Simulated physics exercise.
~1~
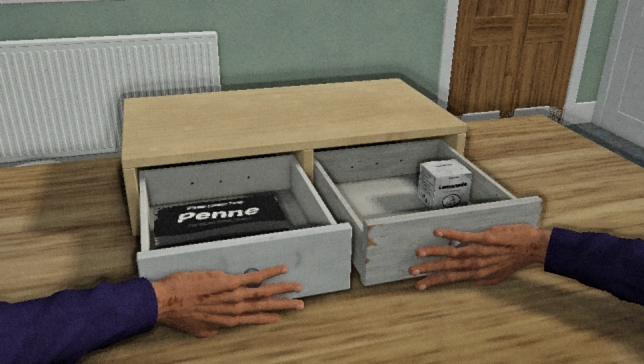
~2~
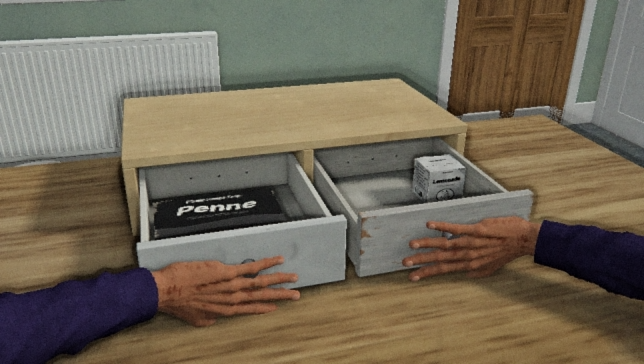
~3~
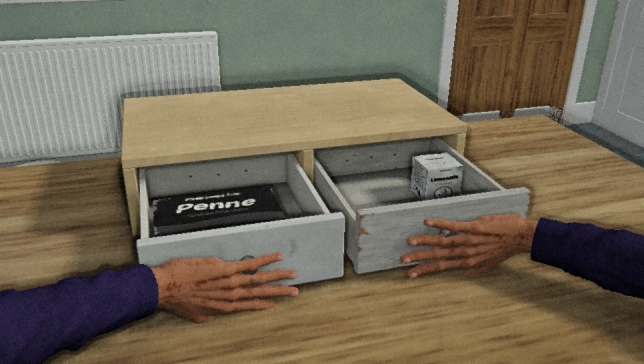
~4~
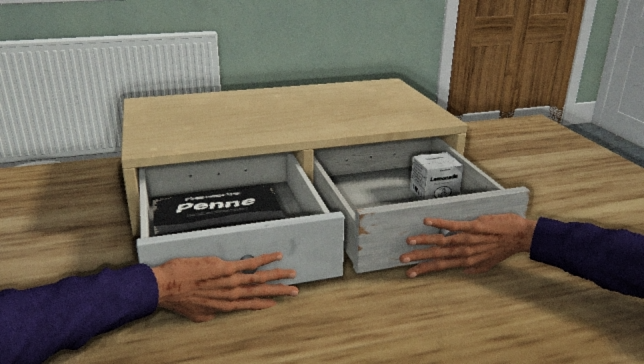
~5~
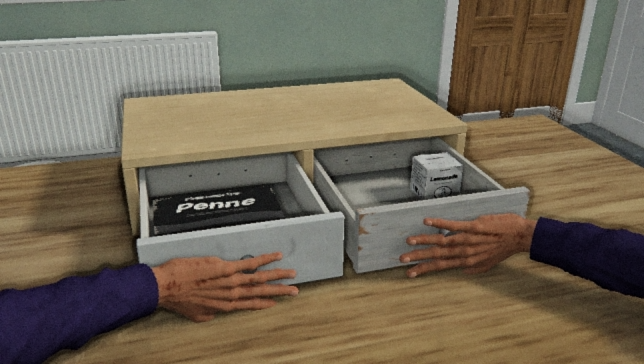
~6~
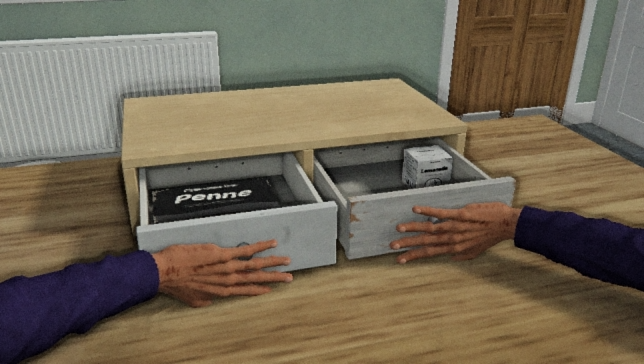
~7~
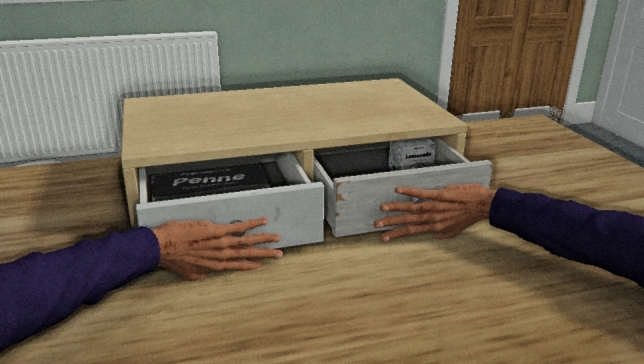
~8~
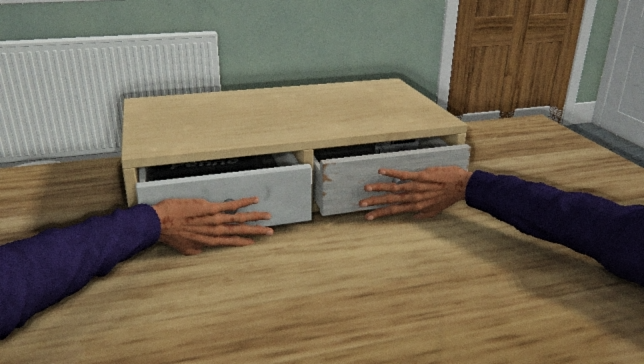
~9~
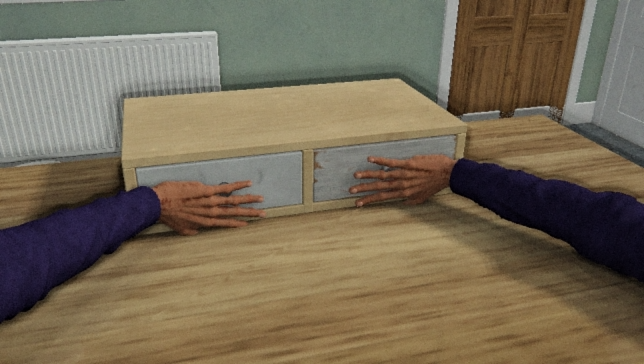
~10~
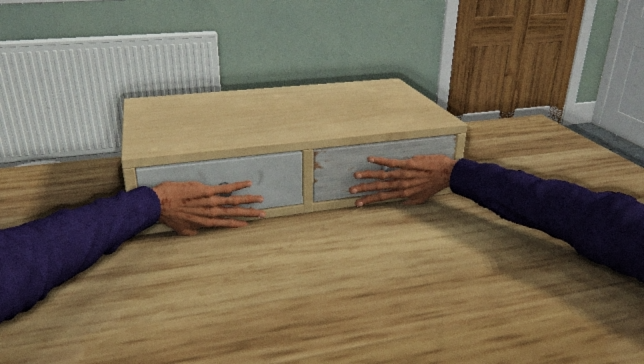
On a wooden table, two hands rest against the open drawers of a small chest, the left holding a black box labelled Penne and the right a white carton. After a brief pause, the hands push both drawers in together until they sit fully shut.
